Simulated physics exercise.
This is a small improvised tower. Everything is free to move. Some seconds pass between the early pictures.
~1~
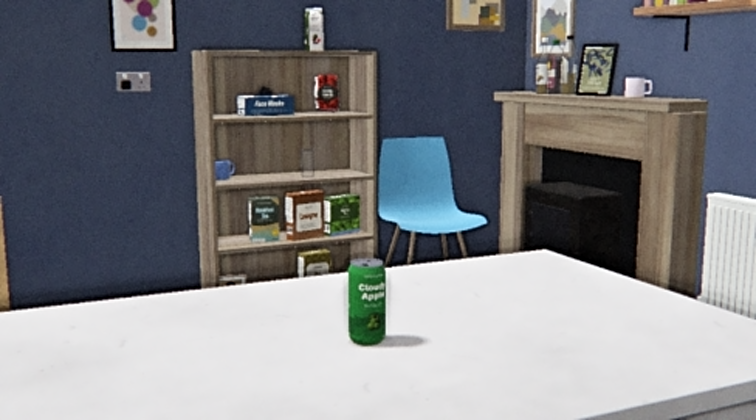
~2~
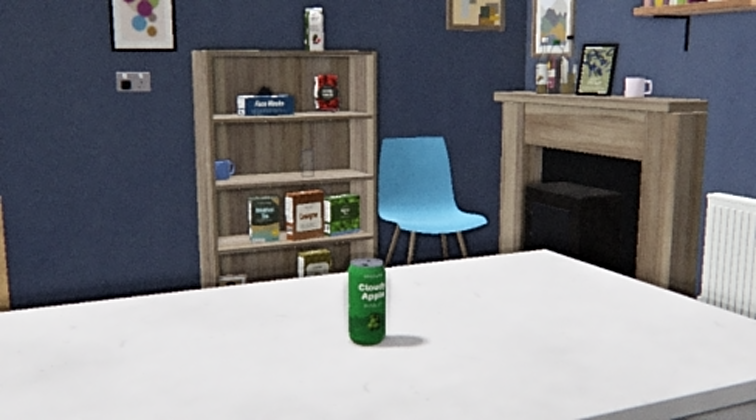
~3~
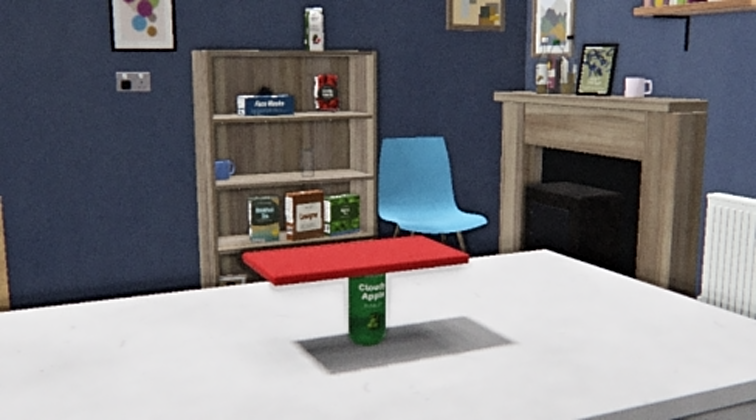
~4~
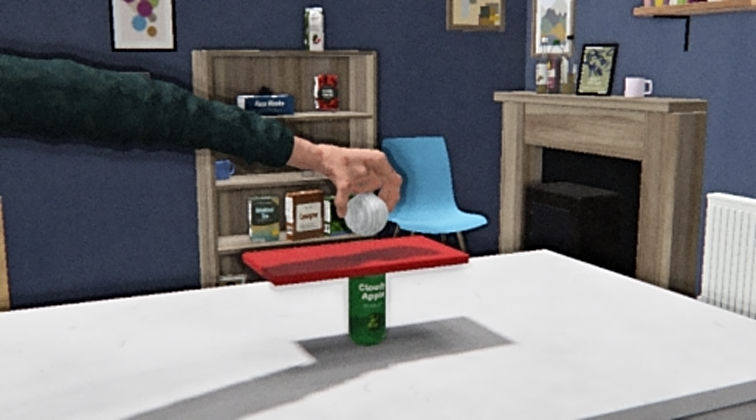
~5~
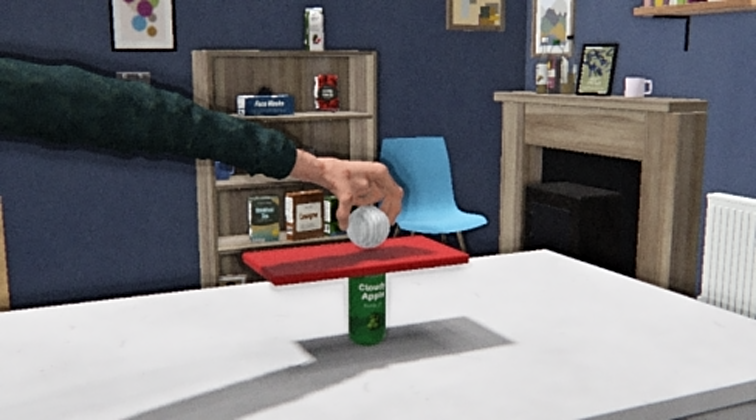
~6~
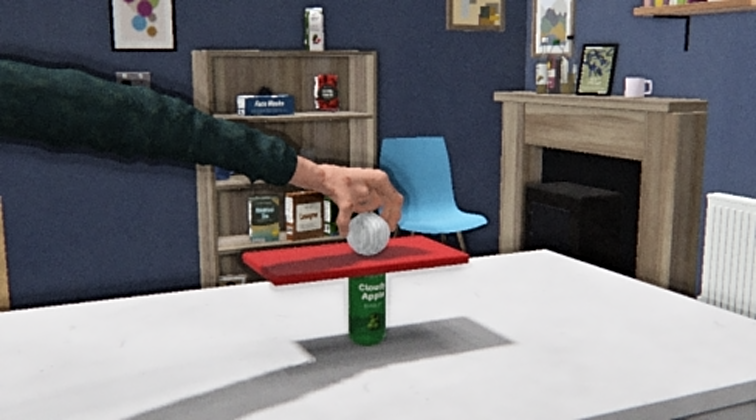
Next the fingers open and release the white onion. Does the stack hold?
In the end the stack keeps its balance.
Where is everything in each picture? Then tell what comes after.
In the first picture, the last thing is not in view yet.
In the second picture, the last thing is not in view yet.
In the third picture, the last thing is not in view yet; red lid (356, 258).
In the fourth picture, on its way; white onion (366, 214); red lid (356, 258).
In the fifth picture, on its way; white onion (368, 226); red lid (356, 258).
In the sixth picture, in place under the hand; white onion (368, 234); red lid (356, 258).
Then, 0.50 s after the last picture, nothing has stirred.
Then, 1.30 s after the last picture, white onion resting near (367, 234).
At rest, all 3 in place. Seen from the same camera at the end, white onion near (367, 234). The stack holds.
